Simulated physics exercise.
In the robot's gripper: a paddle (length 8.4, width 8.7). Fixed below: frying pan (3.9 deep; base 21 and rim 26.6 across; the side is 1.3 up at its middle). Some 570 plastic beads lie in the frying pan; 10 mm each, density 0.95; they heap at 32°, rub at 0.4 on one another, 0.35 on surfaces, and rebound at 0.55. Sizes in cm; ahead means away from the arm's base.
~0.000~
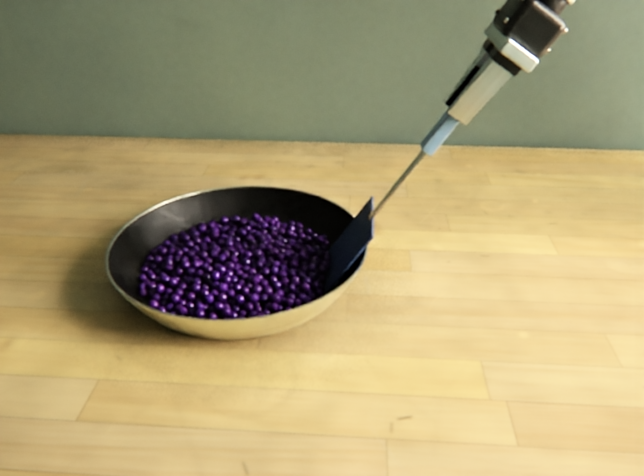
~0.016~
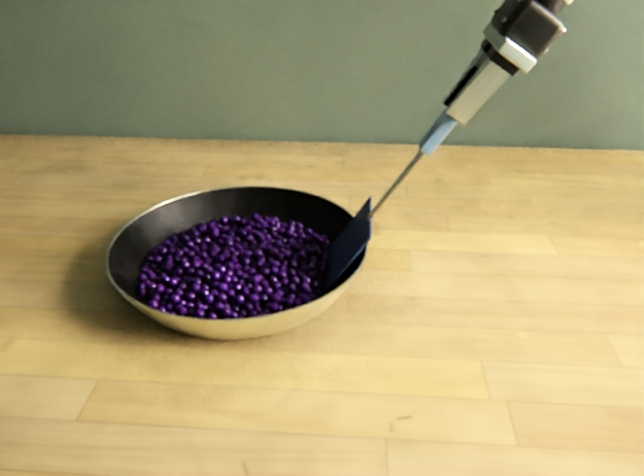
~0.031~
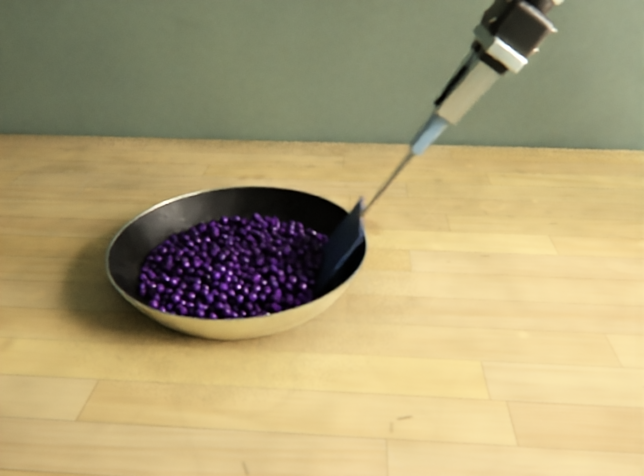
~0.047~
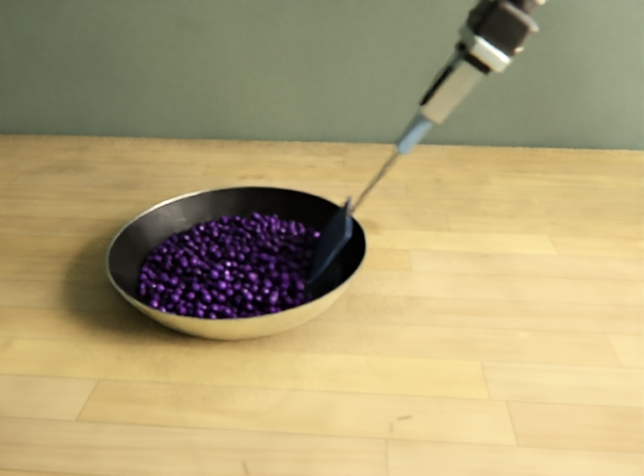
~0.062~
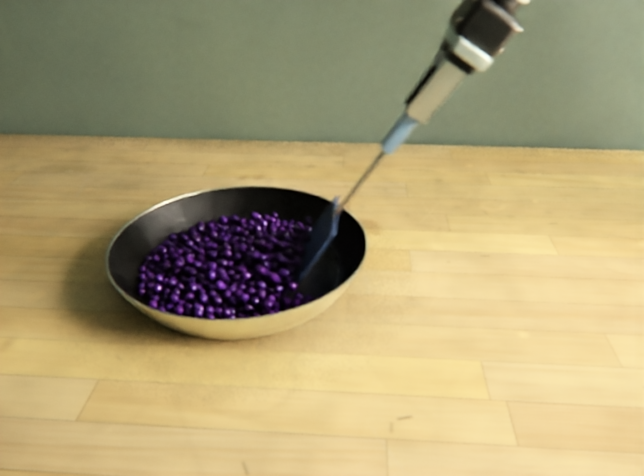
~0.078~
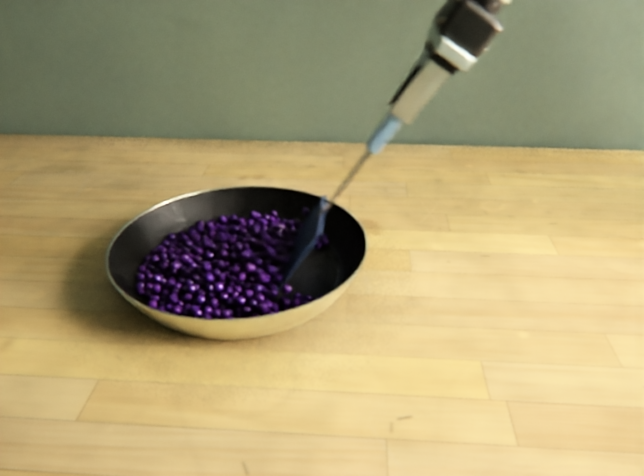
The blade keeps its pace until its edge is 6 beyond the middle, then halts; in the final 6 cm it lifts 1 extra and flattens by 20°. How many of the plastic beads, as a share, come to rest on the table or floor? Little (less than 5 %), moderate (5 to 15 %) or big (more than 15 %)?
Share on the table or floor: Little (less than 5 %).
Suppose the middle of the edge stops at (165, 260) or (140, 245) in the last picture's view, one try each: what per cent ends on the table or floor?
Some 5 and 30 per cent.
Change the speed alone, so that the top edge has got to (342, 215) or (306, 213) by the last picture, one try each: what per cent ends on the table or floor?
Some 0 and 5 per cent.
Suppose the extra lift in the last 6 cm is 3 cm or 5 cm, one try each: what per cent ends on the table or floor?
Some 5 and 10 per cent.
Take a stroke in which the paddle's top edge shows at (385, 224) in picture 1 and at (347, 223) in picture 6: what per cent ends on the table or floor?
About 0 per cent.
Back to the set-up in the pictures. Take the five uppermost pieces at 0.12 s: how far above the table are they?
Roughly 5 cm.
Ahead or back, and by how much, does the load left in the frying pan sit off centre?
Roughly 5.0 cm ahead.
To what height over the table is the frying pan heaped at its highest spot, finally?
Some 4.5 cm.
After 0.12 s, sloping 57°, highest piece 7 above the table; 567 in the frying pan.
After 0.15 s, sloping 49°, highest piece 6 above the table; 567 in the frying pan.
After 0.37 s, sloping 37°, highest piece 5 above the table; 564 in the frying pan, 3 on the table or floor.
After 1.42 s, sloping 37°, highest piece 5 above the table; 564 in the frying pan, 3 on the table or floor.
In the end, 564 in the frying pan, 3 on the table or floor. That is 1 % on the table or floor.
